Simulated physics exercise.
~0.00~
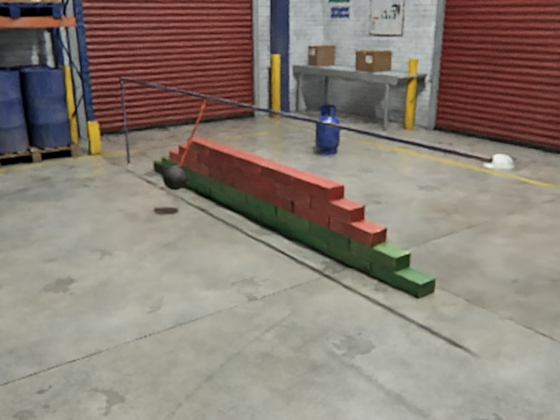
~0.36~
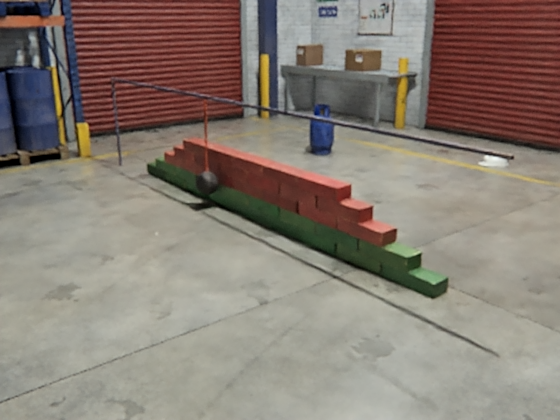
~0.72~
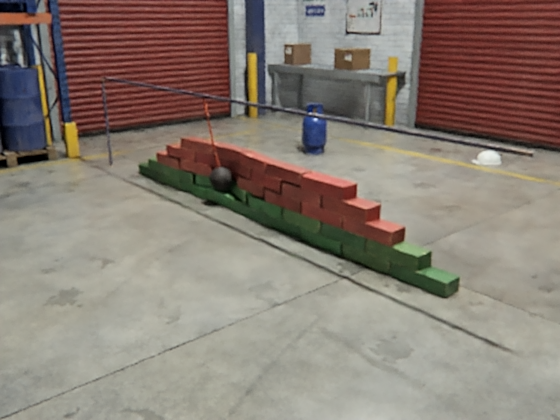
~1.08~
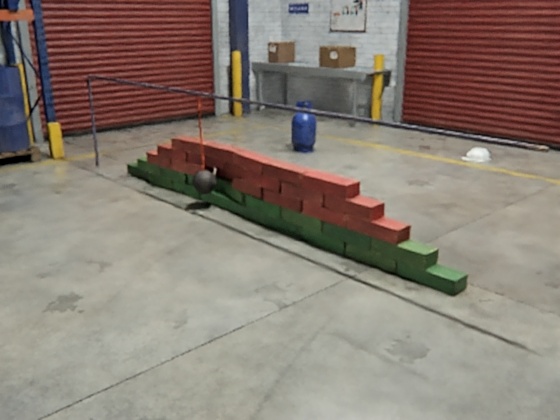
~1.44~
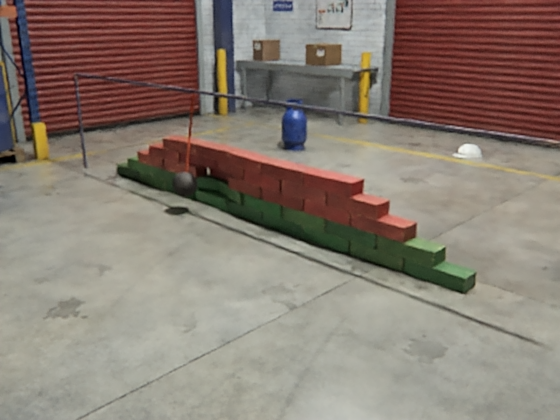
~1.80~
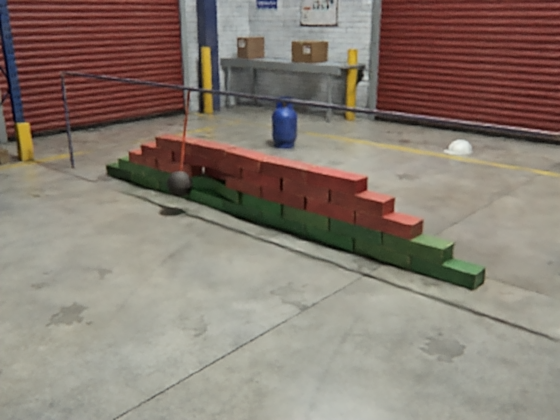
A dark ball hanging on a red line swung into a long, stepped wall of red and green blocks, pushing a few out of line near the middle, then swung back toward the left, leaving the wall dented but still standing.
